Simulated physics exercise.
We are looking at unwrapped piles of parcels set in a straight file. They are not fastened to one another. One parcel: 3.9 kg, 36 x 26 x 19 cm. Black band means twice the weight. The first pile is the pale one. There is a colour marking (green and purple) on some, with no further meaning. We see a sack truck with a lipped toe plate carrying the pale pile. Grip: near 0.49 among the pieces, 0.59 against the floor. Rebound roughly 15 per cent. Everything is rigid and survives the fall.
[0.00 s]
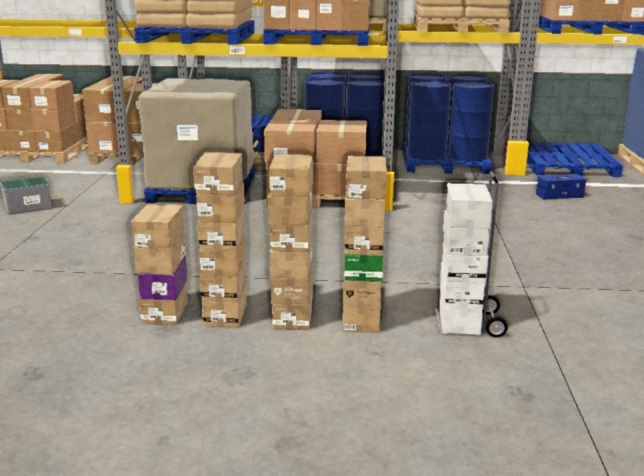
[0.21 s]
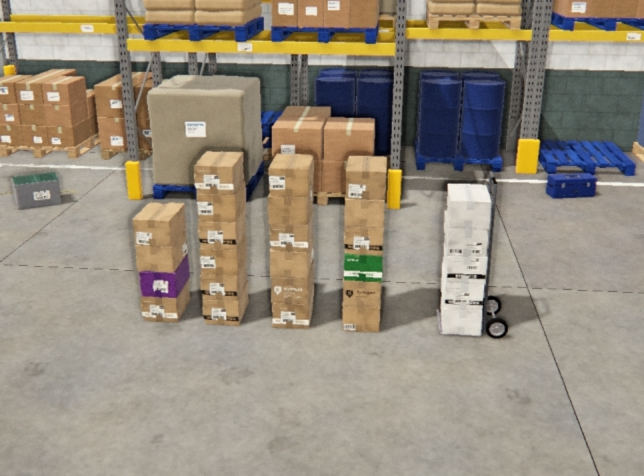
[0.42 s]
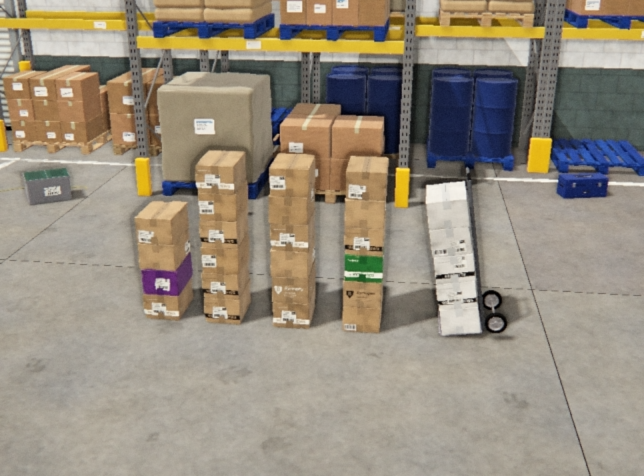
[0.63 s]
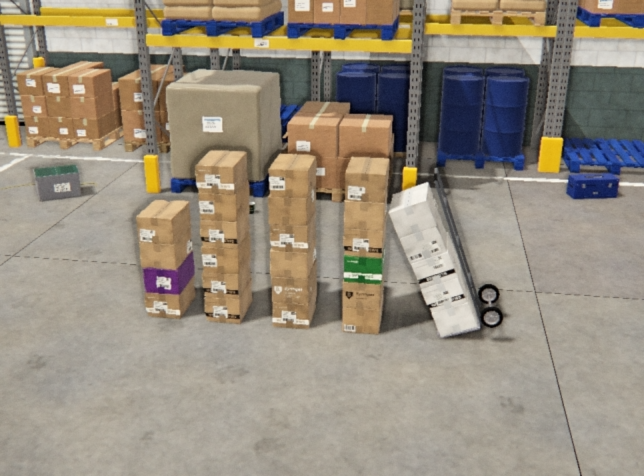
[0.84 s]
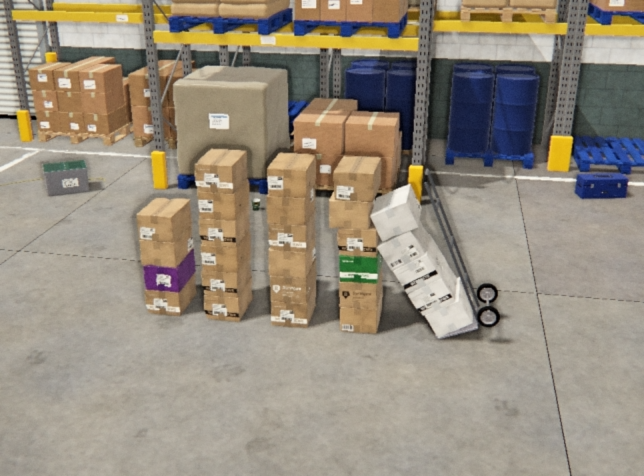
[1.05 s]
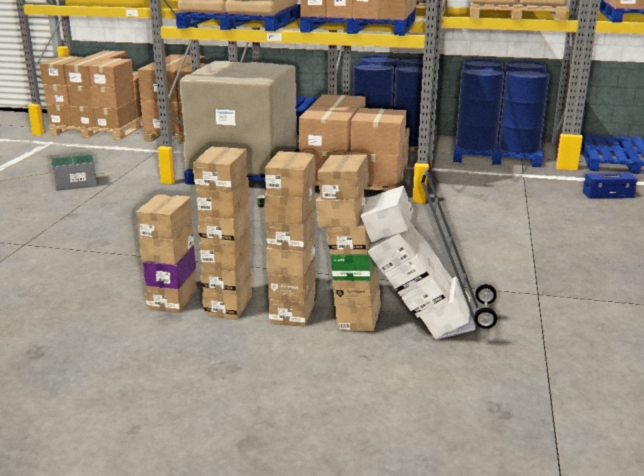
At first, a pale pile of parcels stands upright on a sack truck, to the right of four brown stacks. The truck then tilts left, carrying the pile over with it. The pale pile meets the nearest stack, its top parcel shifting out of line, and that stack, with the green parcel, leans slightly left.
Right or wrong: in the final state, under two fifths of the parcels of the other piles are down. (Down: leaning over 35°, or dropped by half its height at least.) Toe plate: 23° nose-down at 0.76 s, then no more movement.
Wrong; more than two fifths are down.
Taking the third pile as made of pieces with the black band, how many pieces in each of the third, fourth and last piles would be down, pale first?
The tally would be third 0, then fourth 0, then last 0.
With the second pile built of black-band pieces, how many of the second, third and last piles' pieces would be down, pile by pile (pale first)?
Second: 0; third: 0; last: 0.
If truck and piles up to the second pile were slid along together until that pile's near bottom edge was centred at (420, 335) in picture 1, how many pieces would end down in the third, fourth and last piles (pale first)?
After that shift, the third pile would have 5 down, the fourth 6 and the last 4.
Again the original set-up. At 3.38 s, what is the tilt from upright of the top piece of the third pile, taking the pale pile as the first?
40°.
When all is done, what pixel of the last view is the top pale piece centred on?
In the last view it ends up close to (332, 254).
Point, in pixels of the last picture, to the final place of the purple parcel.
At about (114, 279).
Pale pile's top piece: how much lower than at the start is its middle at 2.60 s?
I'd put it at close to 20 cm below where it started.
By 2.60 s, 5 of the pale pile down; none of the 22 other parcels down, 18 disturbed; green parcel tilted 32°.
By 3.38 s, 5 of the pale pile down; 21 of the 22 other parcels down; purple parcel tilted 53°; green parcel tilted 47°, 12 cm lower.
When it is over (5.0 s), 5 of the pale pile down; 22 of the 22 other parcels down; purple parcel on its side; green parcel tilted 47°, 12 cm lower. That is 100 per cent. In pixels of the last frame, middles, purple parcel near (114, 279), green parcel near (298, 268).
